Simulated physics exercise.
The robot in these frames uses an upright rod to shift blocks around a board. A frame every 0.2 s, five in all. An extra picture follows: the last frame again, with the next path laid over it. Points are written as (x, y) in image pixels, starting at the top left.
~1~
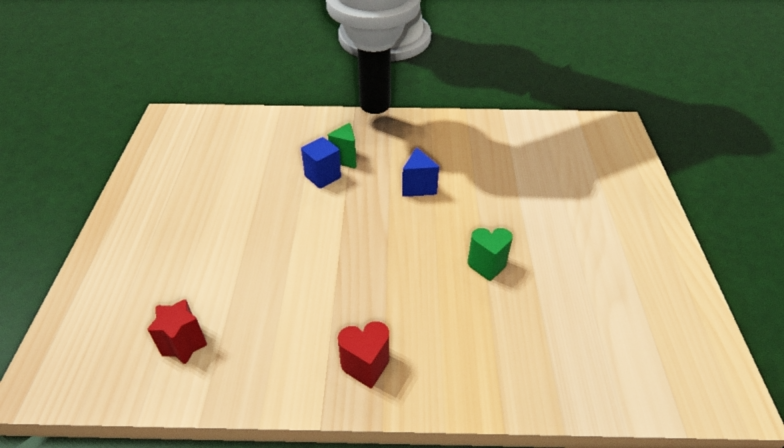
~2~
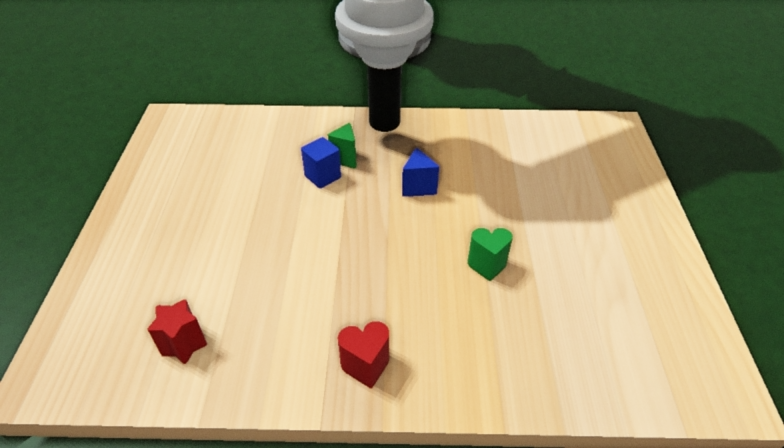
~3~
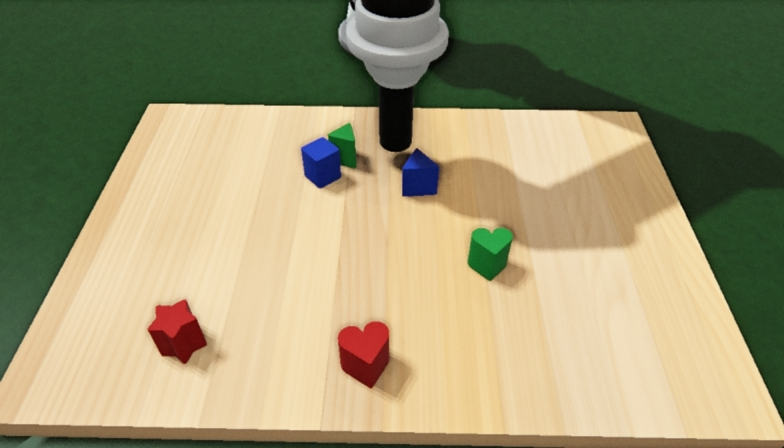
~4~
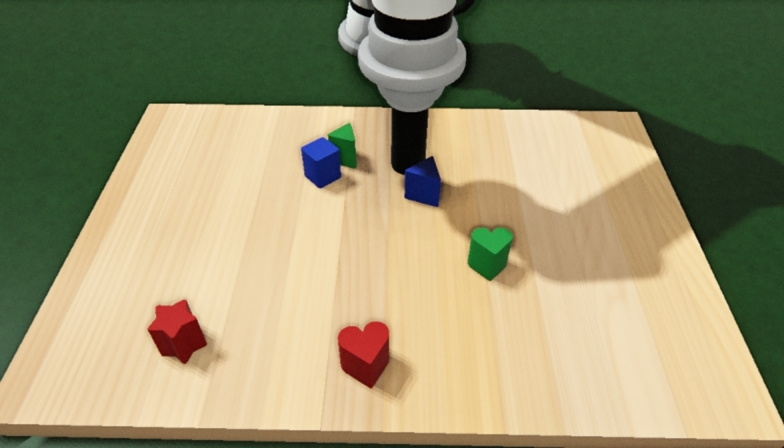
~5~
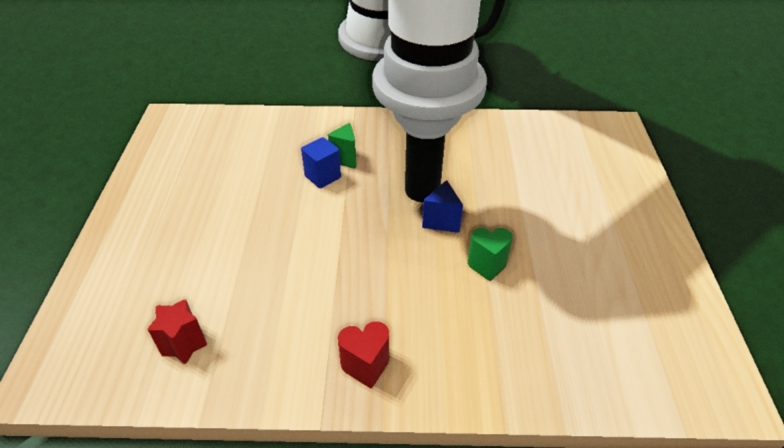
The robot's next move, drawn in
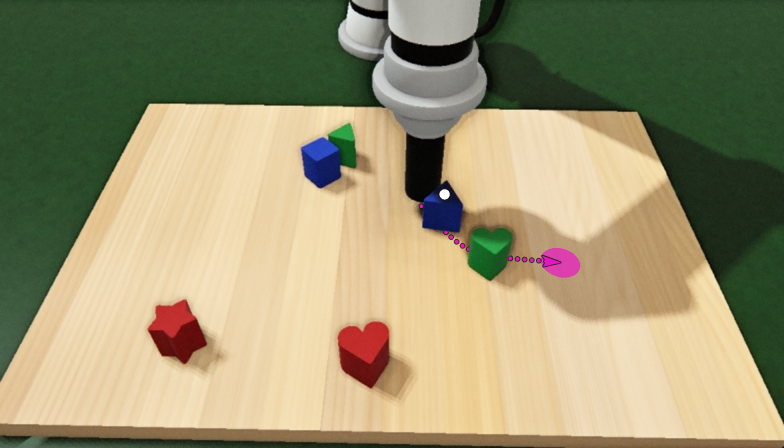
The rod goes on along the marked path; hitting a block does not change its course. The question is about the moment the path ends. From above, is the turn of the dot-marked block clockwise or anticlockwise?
It twists with the clock when seen from above.
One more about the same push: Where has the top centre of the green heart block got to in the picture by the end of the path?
The middle of its top is at (537, 284).
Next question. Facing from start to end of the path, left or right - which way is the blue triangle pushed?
It goes right.
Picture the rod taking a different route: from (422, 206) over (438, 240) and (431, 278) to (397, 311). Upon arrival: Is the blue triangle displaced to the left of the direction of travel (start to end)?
Yes, I think so.
The drawn path runs from (422, 206) through (453, 239) and (503, 258) to (560, 262); the dot is on the blue triangle.
On the path given first. One third of the way, rod at (455, 225); blue triangle at (480, 230); green heart block at (503, 250), turned 15° anticlockwise.
Two thirds of the way, rod at (507, 244); blue triangle at (528, 254), turned 45° clockwise; green heart block at (533, 281), turned 15° clockwise.
At the end, rod at (565, 248); blue triangle at (543, 258), turned 65° clockwise; green heart block at (537, 284), turned 35° clockwise.
